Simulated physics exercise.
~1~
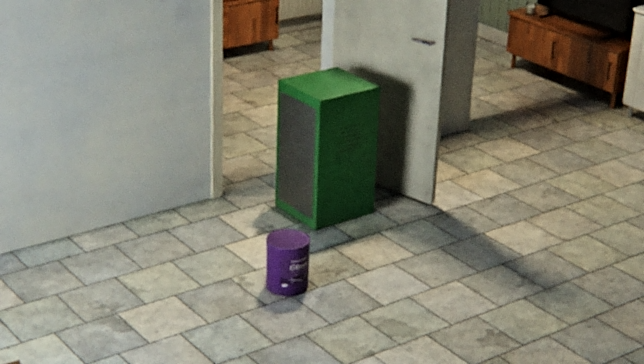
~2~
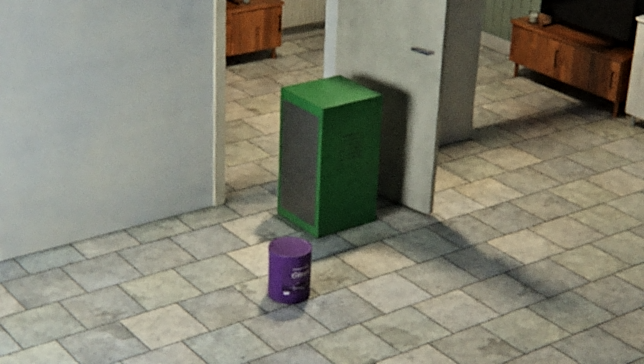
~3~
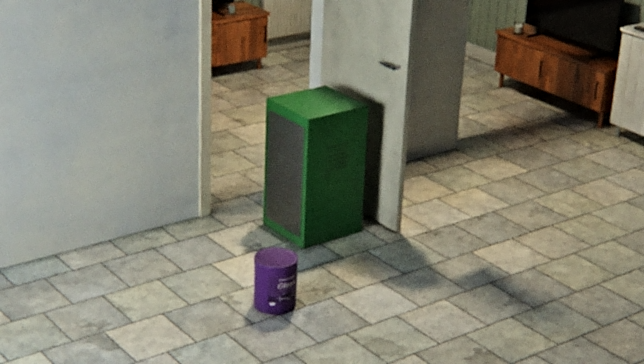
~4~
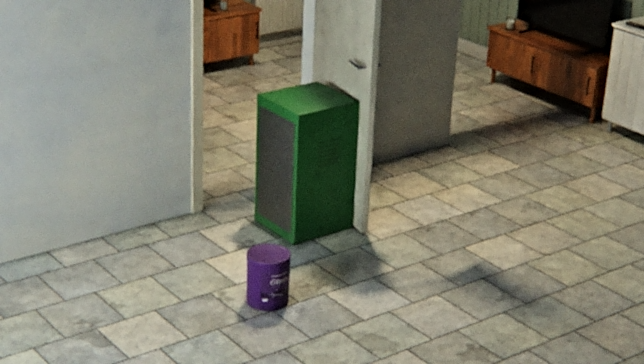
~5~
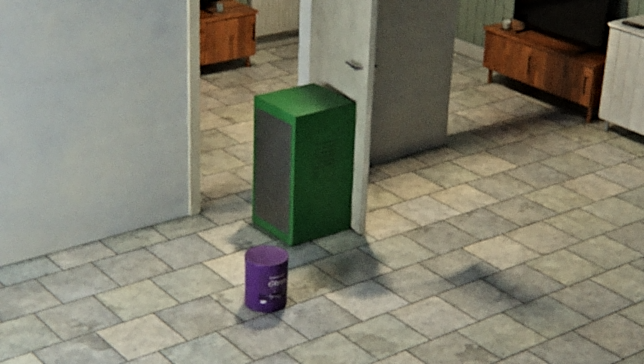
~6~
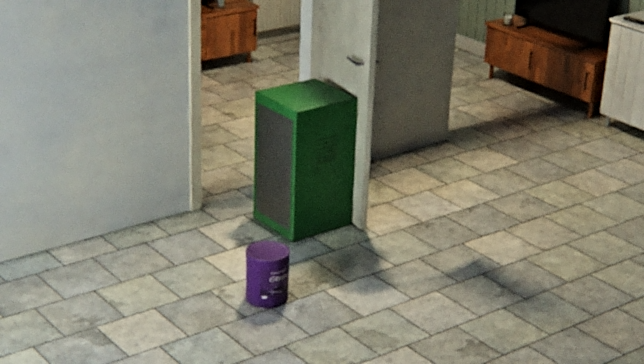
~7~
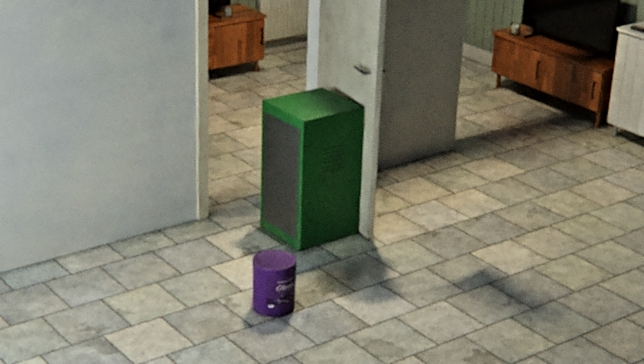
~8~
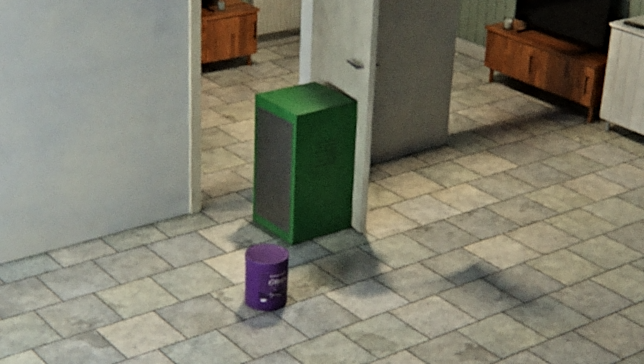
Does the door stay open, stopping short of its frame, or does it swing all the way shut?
The door stops short and stays well open, with the green appliance standing in its way.
